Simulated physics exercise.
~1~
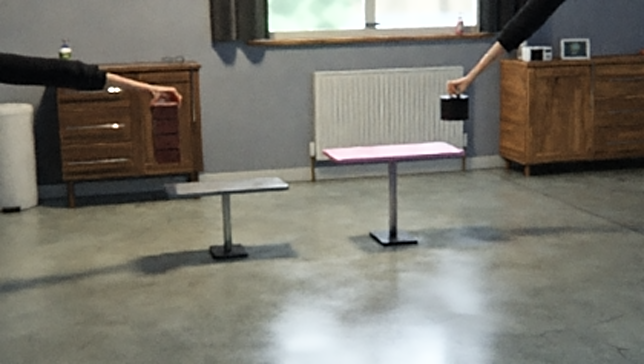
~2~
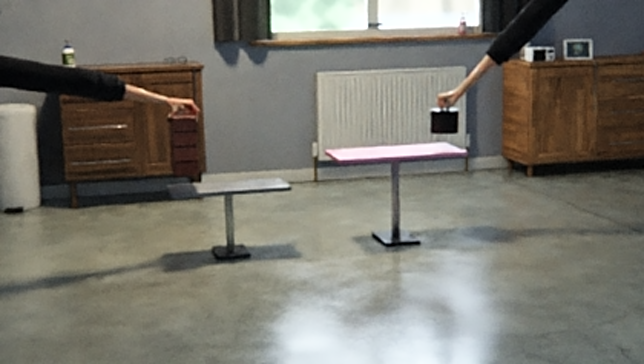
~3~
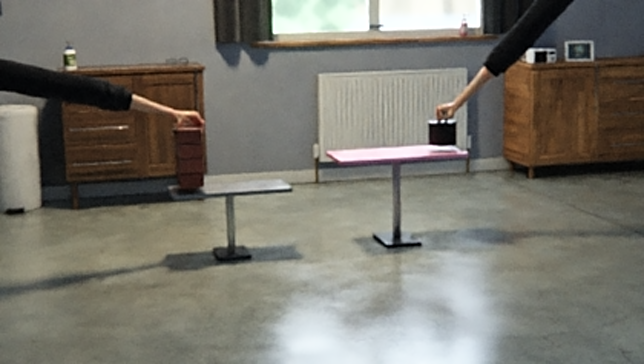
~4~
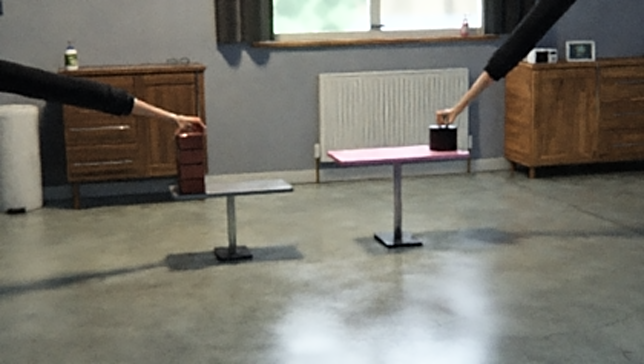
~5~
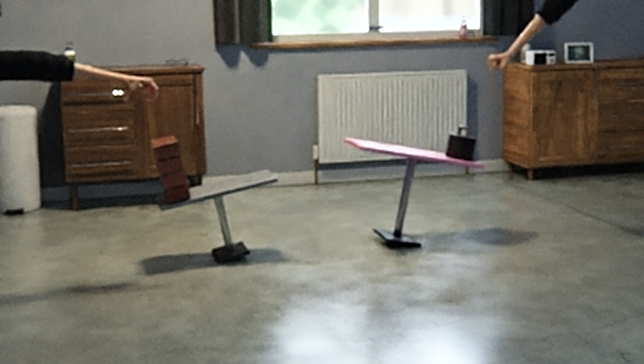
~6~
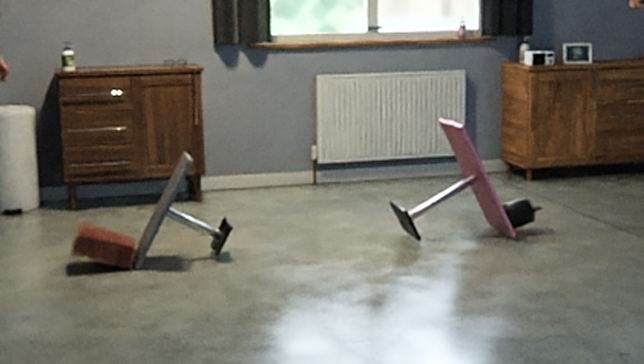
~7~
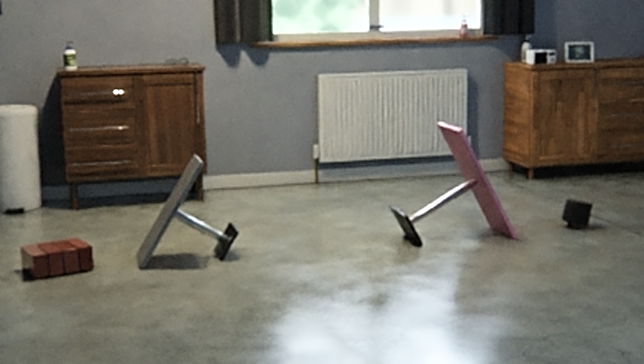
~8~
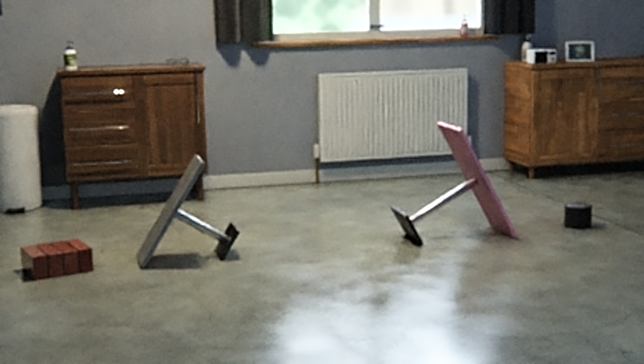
Two hands lowered a stack of reddish bricks onto the left edge of a grey stand and a dark object onto the right edge of a pink side table, then let go. Both toppled outward, spilling their loads, and ended up tipped over on the floor.
